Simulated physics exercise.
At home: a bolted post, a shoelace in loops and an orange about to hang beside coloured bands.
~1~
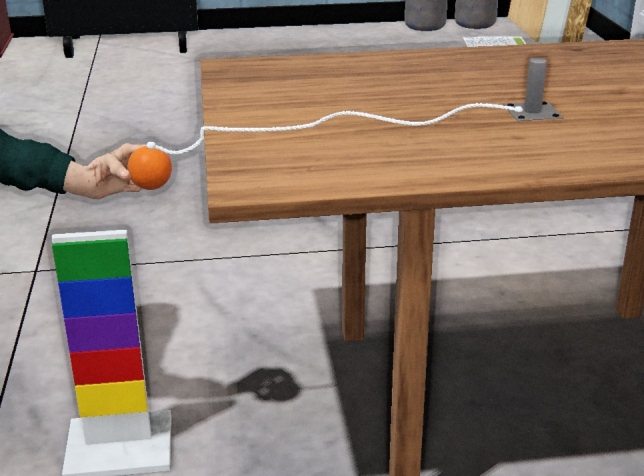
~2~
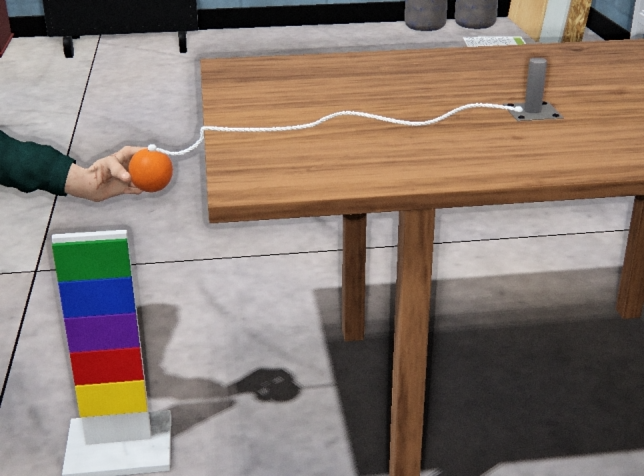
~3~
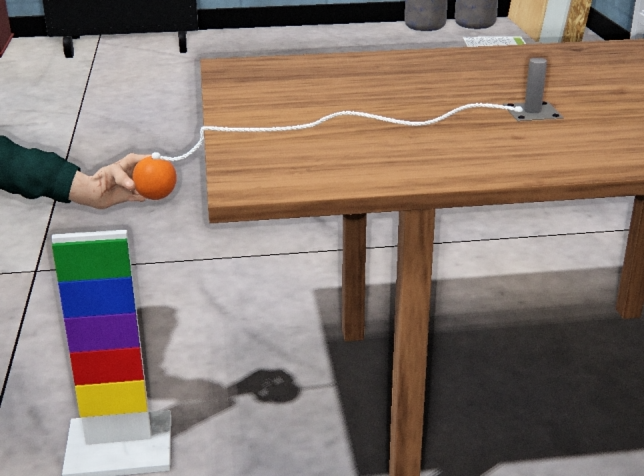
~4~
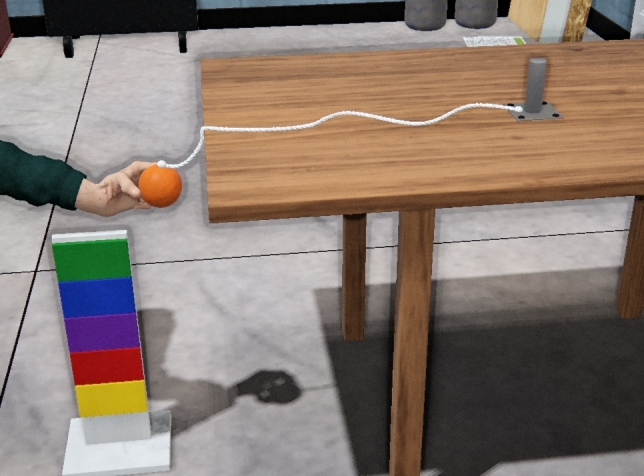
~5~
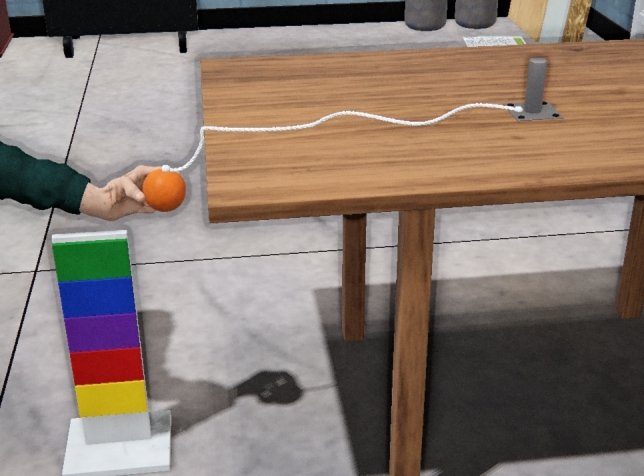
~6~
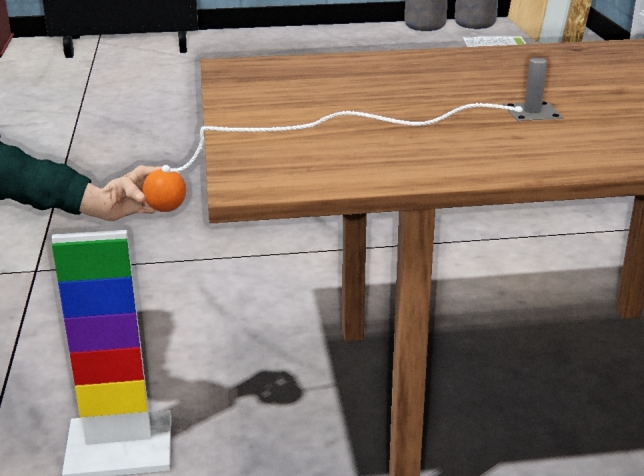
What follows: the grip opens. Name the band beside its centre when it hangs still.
Its centre hangs level with the green band.
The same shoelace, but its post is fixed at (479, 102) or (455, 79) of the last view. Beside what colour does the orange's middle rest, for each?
One after the other, blue; blue.
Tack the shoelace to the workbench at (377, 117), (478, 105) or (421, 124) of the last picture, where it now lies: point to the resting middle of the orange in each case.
In that order: (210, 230), (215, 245) and (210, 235).
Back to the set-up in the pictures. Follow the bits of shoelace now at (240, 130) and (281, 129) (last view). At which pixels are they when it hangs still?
The first at (204, 140), the second at (240, 130).
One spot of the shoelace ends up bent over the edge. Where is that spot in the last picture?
Near (247, 130).
Early on, orange near (218, 241); level with green.
Midway, orange near (192, 250); level with green.
Finally, orange near (216, 251); level with green. Its middle rests at the green band.
